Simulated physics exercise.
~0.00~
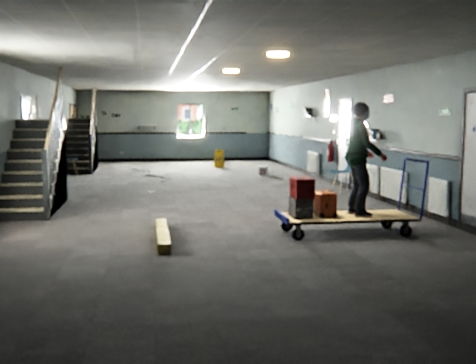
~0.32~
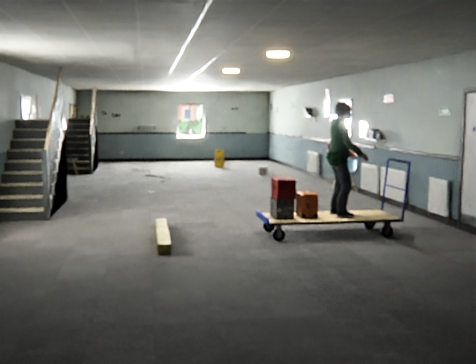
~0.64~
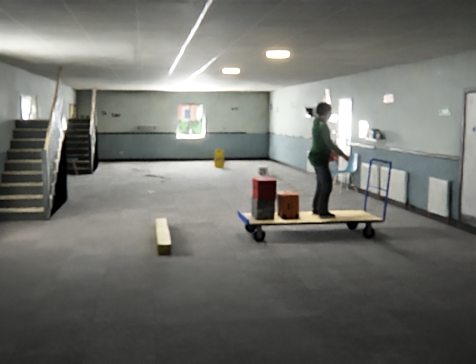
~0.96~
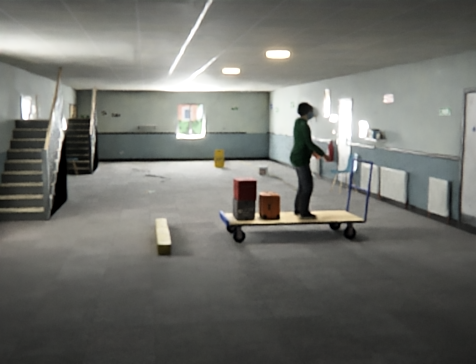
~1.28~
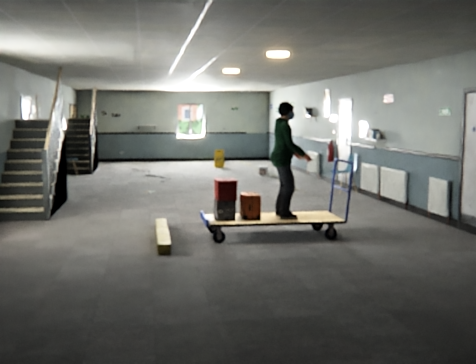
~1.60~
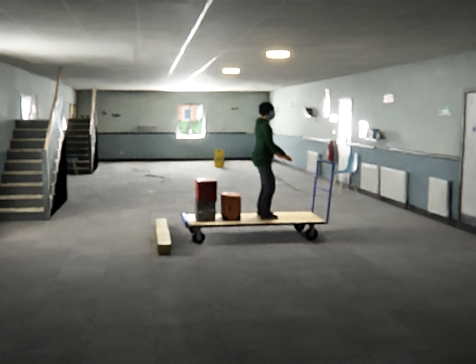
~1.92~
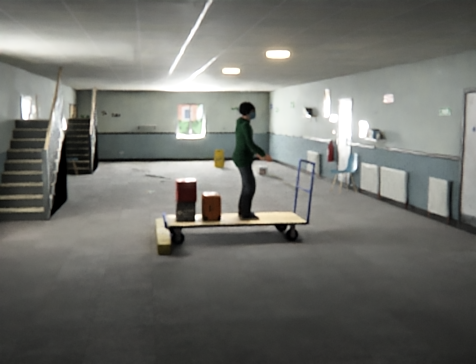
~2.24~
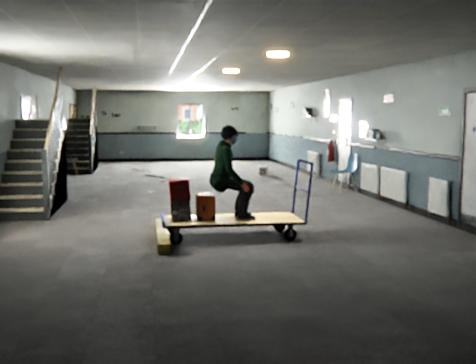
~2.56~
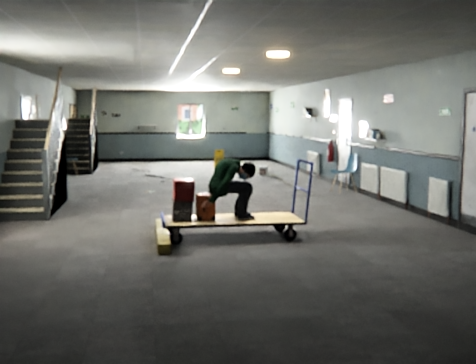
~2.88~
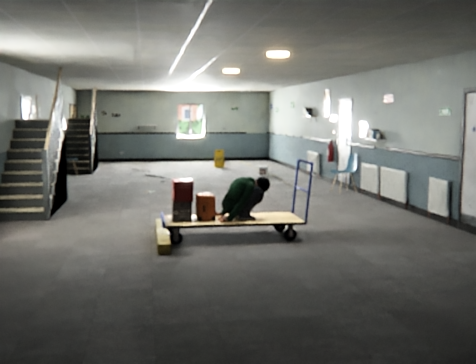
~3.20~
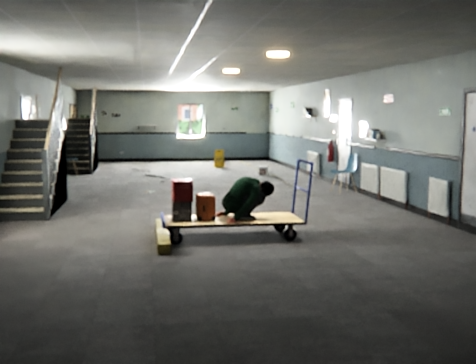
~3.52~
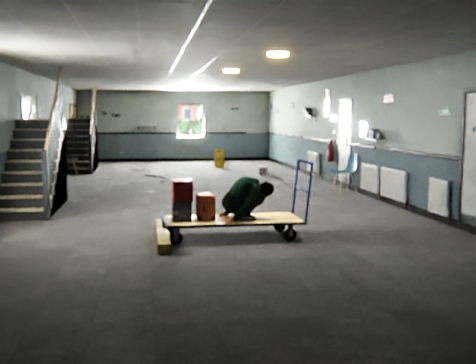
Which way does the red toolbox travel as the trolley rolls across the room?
The red toolbox moves to the left, carried along on the trolley.
